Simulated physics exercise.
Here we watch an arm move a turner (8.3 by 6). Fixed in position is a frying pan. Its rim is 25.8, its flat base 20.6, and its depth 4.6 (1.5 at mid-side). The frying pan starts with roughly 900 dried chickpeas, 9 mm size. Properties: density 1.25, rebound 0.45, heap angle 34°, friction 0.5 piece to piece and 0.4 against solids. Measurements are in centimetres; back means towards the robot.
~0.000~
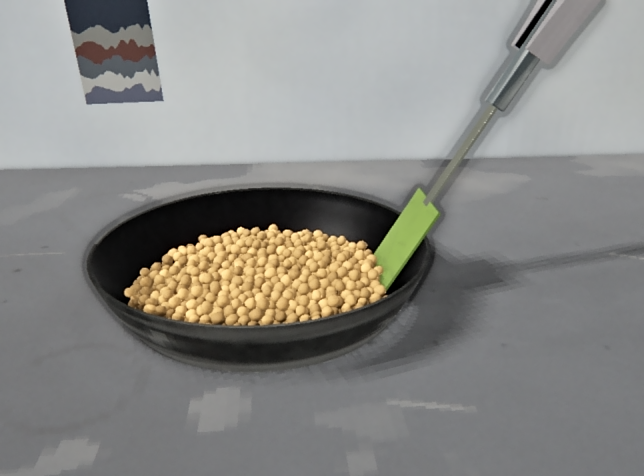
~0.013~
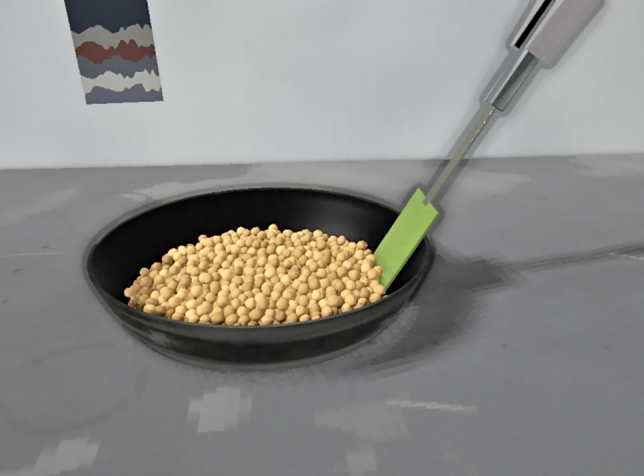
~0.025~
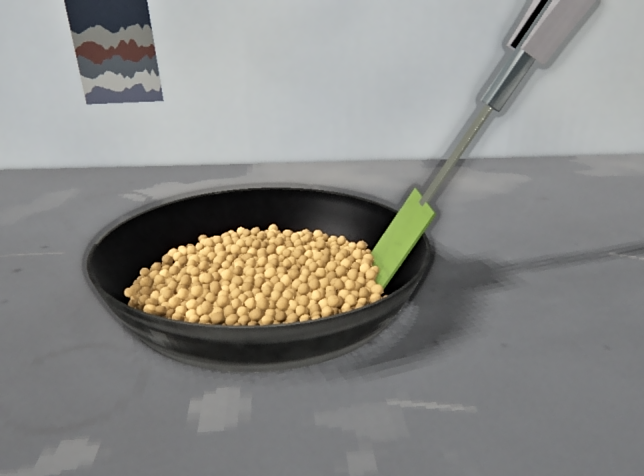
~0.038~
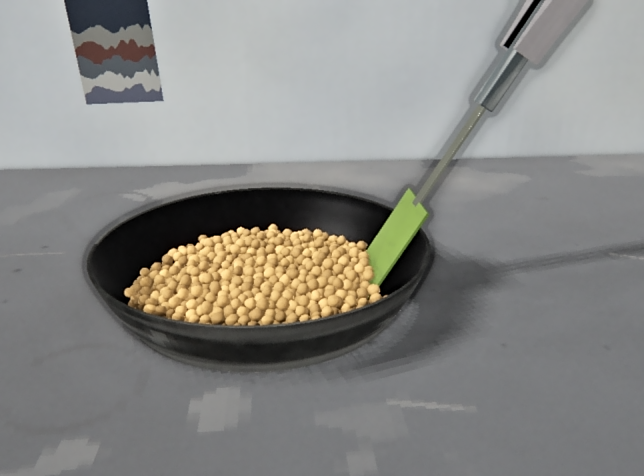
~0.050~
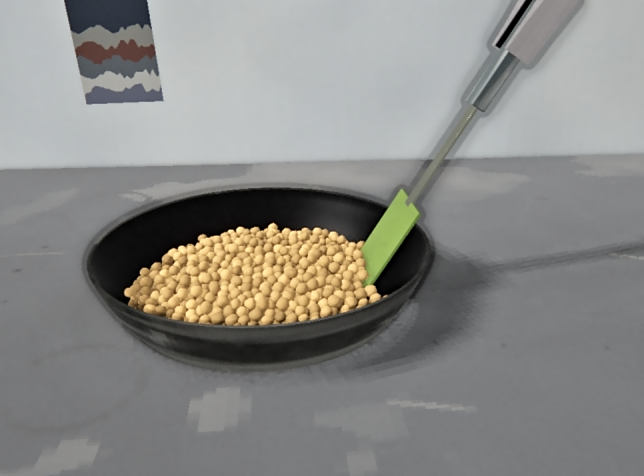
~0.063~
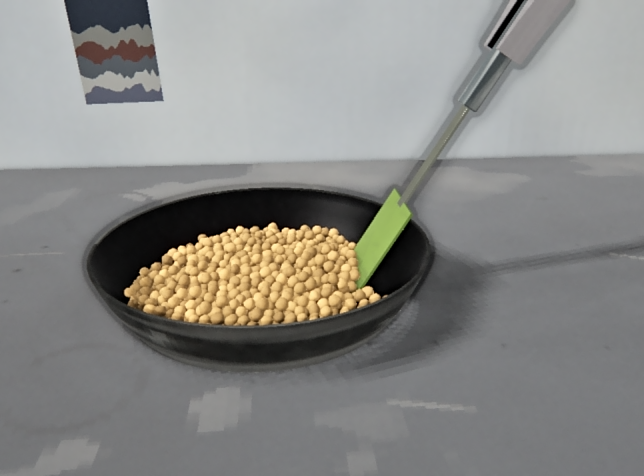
The footage shows a black frying pan heaped with dried chickpeas on a gray surface, while a green turner on a metallic arm, resting inside the right rim, shifts slightly left against the heap, which barely changes.
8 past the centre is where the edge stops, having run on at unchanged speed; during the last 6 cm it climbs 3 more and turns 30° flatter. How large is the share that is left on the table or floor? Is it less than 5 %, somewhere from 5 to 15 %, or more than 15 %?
It is less than 5 %.
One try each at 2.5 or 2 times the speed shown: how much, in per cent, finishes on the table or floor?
Estimates in order: 10 per cent, 5 per cent.
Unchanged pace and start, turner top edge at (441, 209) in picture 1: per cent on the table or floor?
Near 0 in a hundred.
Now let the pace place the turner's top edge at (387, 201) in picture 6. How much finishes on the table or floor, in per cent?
About 5 per cent.
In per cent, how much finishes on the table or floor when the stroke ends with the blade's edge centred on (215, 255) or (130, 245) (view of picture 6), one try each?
The two tries give near 0 and near 5 in a hundred.
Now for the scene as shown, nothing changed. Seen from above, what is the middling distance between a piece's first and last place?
Around 2 cm, measured level.
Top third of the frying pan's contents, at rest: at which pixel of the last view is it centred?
About (165, 269).
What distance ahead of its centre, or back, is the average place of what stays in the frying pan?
About 3.5 cm ahead.
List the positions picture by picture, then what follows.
The first frame shows the turner top edge at (429, 200), sloping 59°; upper third of the load around (267, 271), from x 130 to 385, top at y 230; 900 in the frying pan.
The second frame shows the turner top edge at (429, 200), sloping 59°; upper third of the load around (267, 271), from x 130 to 385, top at y 230.
The third frame shows the turner top edge at (425, 200), sloping 59°; upper third of the load around (269, 271), from x 130 to 385, top at y 230.
The fourth frame shows the turner top edge at (418, 200), sloping 59°; upper third of the load around (272, 270), from x 130 to 385, top at y 230.
The fifth frame shows the turner top edge at (411, 201), sloping 59°; upper third of the load around (275, 270), from x 130 to 385, top at y 230.
The sixth frame shows the turner top edge at (403, 201), sloping 59°; upper third of the load around (276, 269), from x 130 to 385, top at y 230; 900 in the frying pan.
After 0.18 s, sloping 59°, highest piece 4 above the table; 900 in the frying pan.
After 0.29 s, sloping 48°, highest piece 4 above the table; 900 in the frying pan.
After 0.55 s, sloping 29°, highest piece 5 above the table; 900 in the frying pan.
After 1.60 s, sloping 29°, highest piece 5 above the table; 900 in the frying pan.
In the end, 900 in the frying pan. That is 0 % on the table or floor.
